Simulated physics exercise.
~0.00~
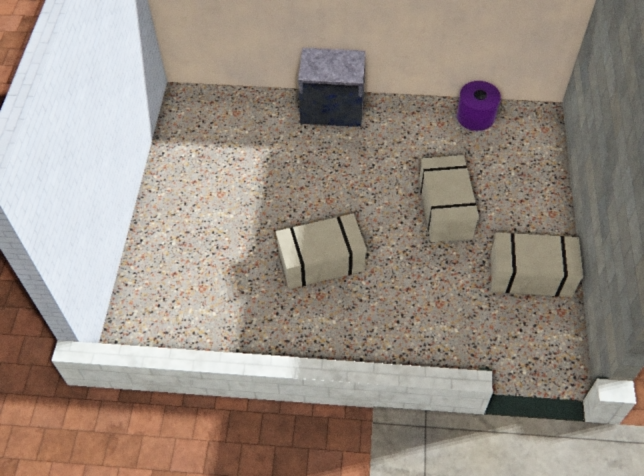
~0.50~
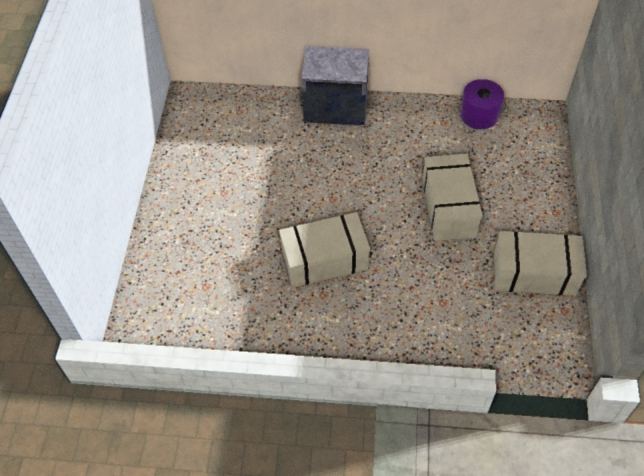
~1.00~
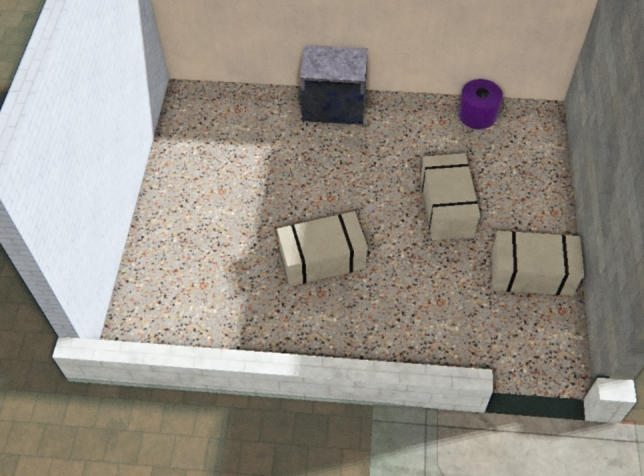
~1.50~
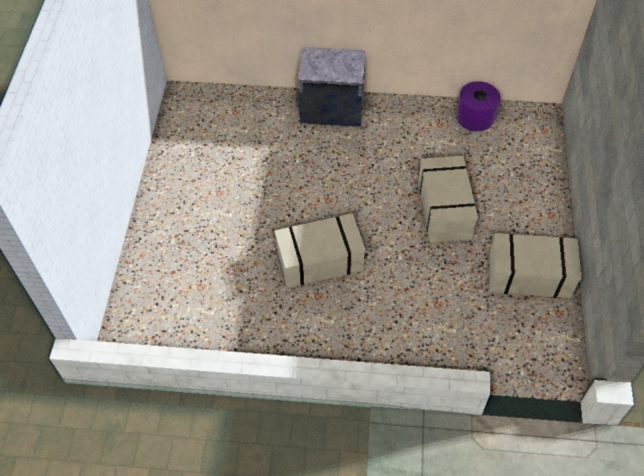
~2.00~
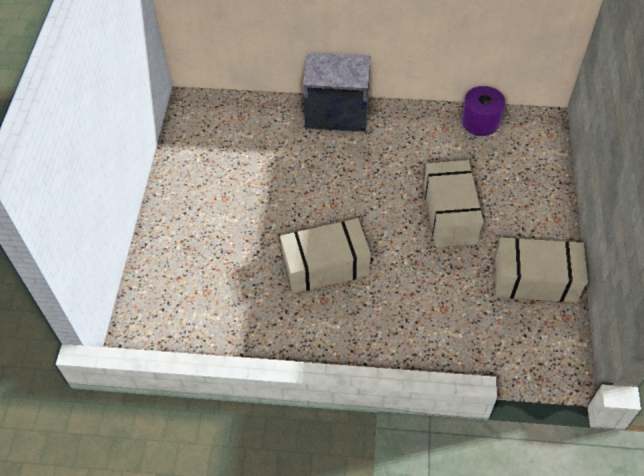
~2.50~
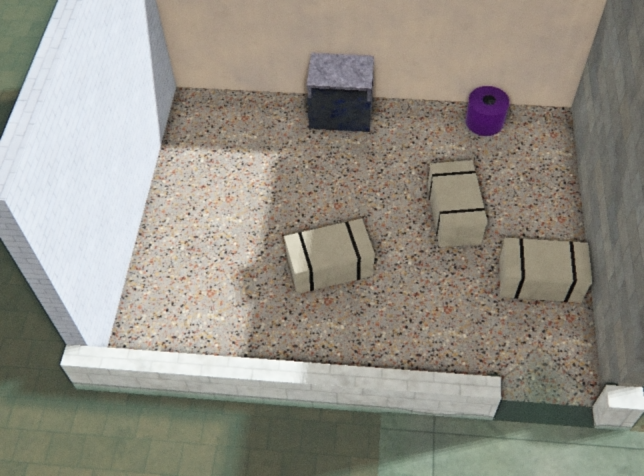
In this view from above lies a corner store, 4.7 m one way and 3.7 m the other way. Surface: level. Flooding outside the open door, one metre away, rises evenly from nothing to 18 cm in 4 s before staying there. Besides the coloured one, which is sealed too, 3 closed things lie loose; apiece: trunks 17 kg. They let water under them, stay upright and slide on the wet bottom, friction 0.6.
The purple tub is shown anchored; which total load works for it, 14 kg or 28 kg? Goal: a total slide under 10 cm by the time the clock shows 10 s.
Passing pick: Only the heavier.
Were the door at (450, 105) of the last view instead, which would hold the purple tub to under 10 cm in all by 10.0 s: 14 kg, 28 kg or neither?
With that change, the big one is needed.
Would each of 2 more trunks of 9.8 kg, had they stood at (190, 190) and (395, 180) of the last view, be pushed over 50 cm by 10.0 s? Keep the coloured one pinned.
Note, in sequence: Not exceeded, exceeded.
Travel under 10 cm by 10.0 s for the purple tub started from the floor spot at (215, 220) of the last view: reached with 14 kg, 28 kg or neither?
The answer: Either weight will do.
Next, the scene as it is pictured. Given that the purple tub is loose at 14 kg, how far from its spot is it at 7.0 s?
I'd put it at roughly 10 cm.
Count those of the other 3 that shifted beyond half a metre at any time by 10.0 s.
My count gives 2.
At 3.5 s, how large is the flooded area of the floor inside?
The covered patch comes to about 1.5 m2.
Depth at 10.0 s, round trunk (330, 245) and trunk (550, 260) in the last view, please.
About 2 and 10 cm.
After 3.5 s the purple tub would be 0 cm from its start with 14 kg and 0 cm from its start with 28 kg; 0 cm of water round it then.
After 4.5 s the purple tub would be 0 cm from its start with 14 kg and 0 cm from its start with 28 kg; 0 cm of water round it then.
After 7.0 s the purple tub would be 9 cm from its start with 14 kg and 2 cm from its start with 28 kg; 7 cm of water round it then.
After 10.0 s the purple tub would be 126 cm from its start with 14 kg and 2 cm from its start with 28 kg; 11 cm of water round it then.
